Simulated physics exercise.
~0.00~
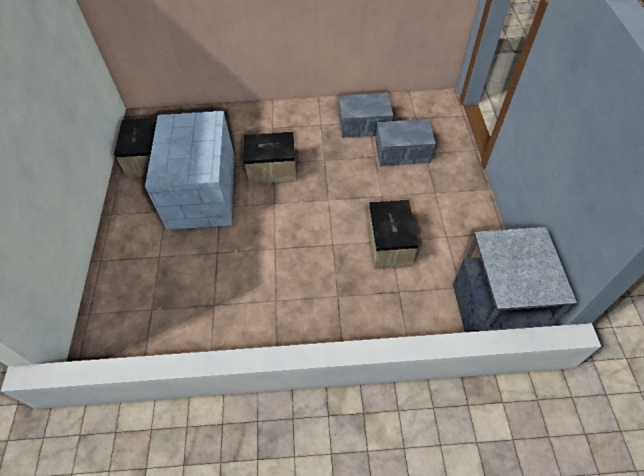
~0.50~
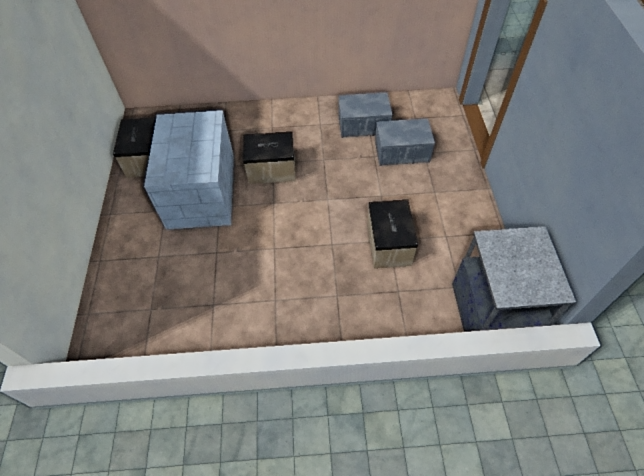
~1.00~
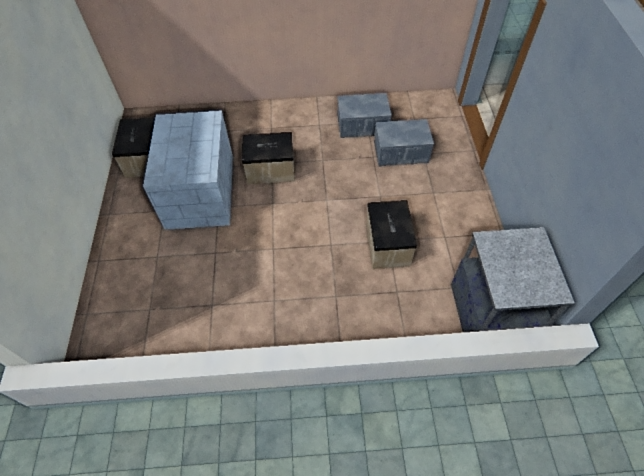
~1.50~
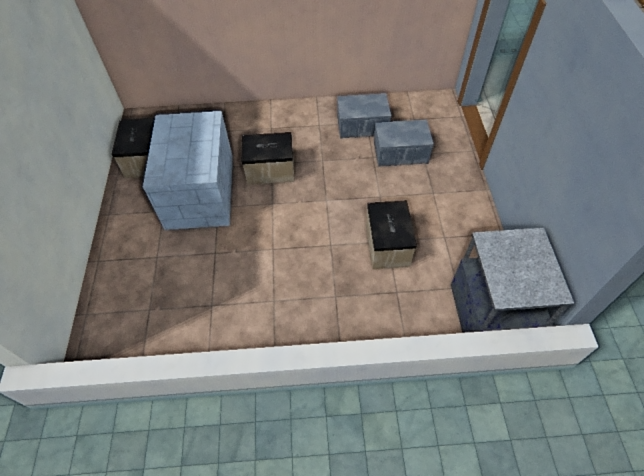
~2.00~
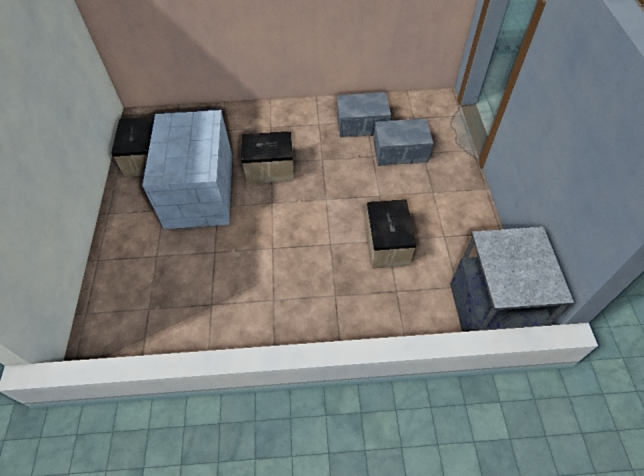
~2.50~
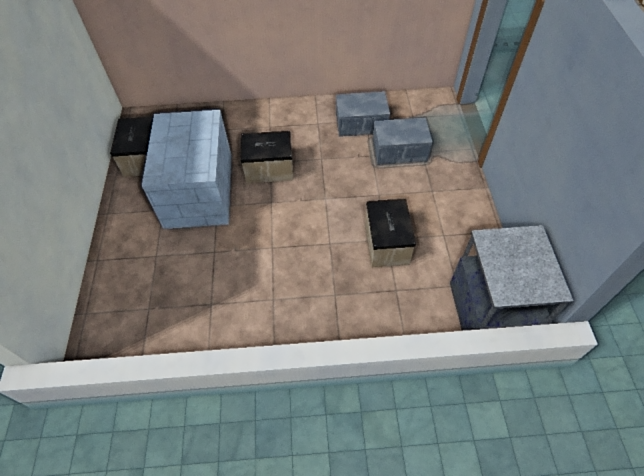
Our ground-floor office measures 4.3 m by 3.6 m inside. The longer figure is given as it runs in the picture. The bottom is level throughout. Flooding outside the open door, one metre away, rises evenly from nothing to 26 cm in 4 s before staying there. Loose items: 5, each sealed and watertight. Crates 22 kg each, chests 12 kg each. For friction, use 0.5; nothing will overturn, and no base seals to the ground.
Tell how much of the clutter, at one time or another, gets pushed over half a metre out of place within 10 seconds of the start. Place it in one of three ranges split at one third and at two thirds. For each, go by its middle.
Expect a high share, two thirds upward.
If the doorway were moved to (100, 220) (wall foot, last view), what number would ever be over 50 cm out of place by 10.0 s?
Result: 2 of them.
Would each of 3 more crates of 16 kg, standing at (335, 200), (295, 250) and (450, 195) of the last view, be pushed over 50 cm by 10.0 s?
First exceeds it, second exceeds it, third stays within it.
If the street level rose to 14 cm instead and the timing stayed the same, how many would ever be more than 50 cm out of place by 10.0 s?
That would make 0 of them.
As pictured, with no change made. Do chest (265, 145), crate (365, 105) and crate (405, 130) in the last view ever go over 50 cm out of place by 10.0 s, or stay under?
Taking them in turn, the first is beyond the limit, the second beyond the limit and the third beyond the limit.
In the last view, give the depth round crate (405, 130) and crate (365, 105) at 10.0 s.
About 9 and 18 cm.
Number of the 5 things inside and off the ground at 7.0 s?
At that instant the tally stands at 1.
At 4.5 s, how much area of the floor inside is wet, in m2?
That flooded area is roughly 6.0 m2.
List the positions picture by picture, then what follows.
In the first frame, a crate at (406, 133), on the bottom; a crate at (366, 105) rests on the ground; water covers 0.0 m2; 0 of 5 have shifted.
In the second frame, a crate at (405, 132) rests on the ground; a crate at (365, 105) rests on the ground; 0.0 m2 under water; 0 of 5 have shifted.
In the third frame, a crate at (404, 133) rests on the ground; a crate at (364, 105) rests on the ground; 0.0 m2 under water; 0 of 5 have shifted.
In the fourth frame, a crate at (404, 133) rests on the ground; a crate at (364, 106) rests on the ground; water covers 0.0 m2; 0 of 5 have shifted.
In the fifth frame, a crate at (404, 132) rests on the ground; a crate at (364, 105), on the bottom; water covers 0.1 m2; 0 of 5 have shifted.
In the sixth frame, a crate at (403, 131), on the bottom; a crate at (363, 104), on the bottom; 0.6 m2 under water; 0 of 5 have shifted.
After 3.5 s 0 of 5 are over 50 cm from their spots; 0 afloat.
After 4.5 s 1 of 5 are over 50 cm from their spots; 0 afloat.
After 7.0 s 2 of 5 are over 50 cm from their spots; 1 afloat.
After 10.0 s 4 of 5 are over 50 cm from their spots, and 4 have been at some point; 3 afloat.
